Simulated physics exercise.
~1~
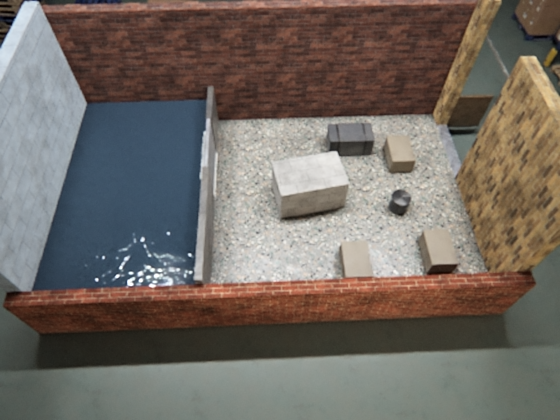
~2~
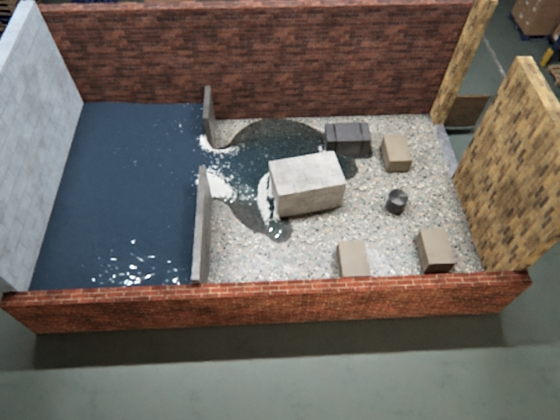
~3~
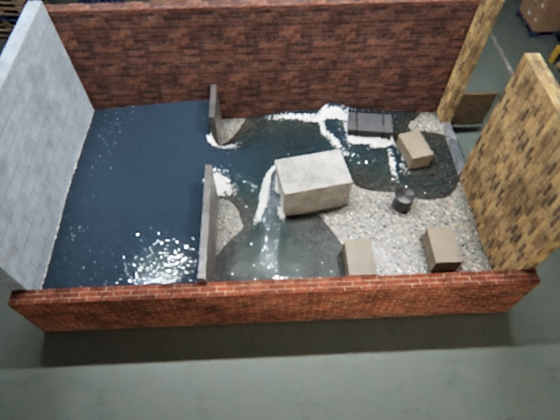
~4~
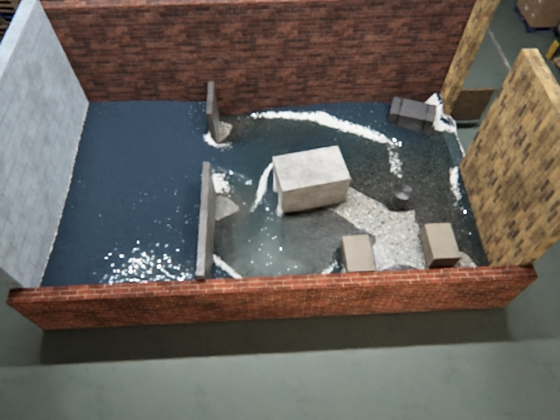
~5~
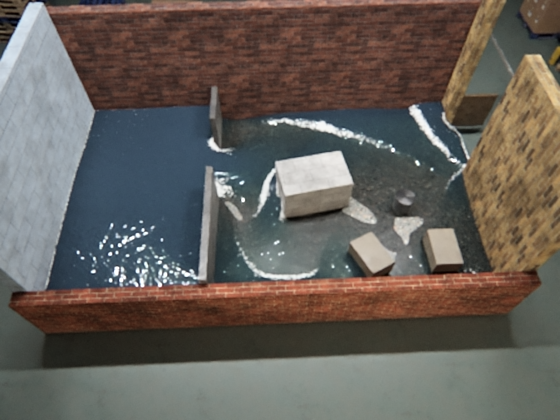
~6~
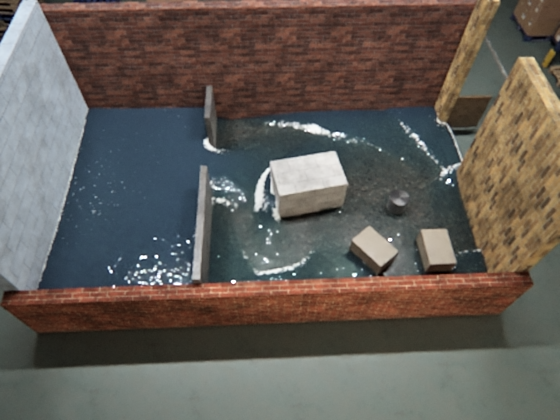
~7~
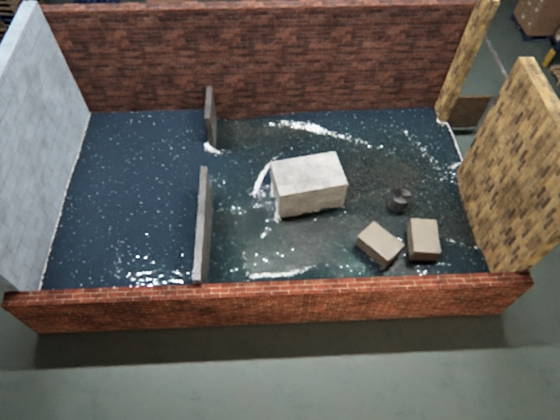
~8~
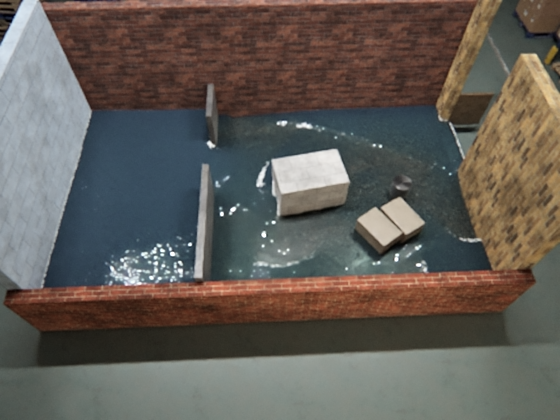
A rectangular brick-walled enclosure, seen from above at an angle, holds dark water on the left behind a grey partition and dry pale gravel on the right. On the gravel sit a large pale block, a dark trunk, three tan boxes and a small dark pail. The partition opens, and water pours through, spreading around the block and across the gravel. The dark trunk and the nearest box slide right towards the gap in the far corner and disappear. Foam swirls as water covers the floor, and finally the two remaining boxes drift together beside the pail, while the block stays put.
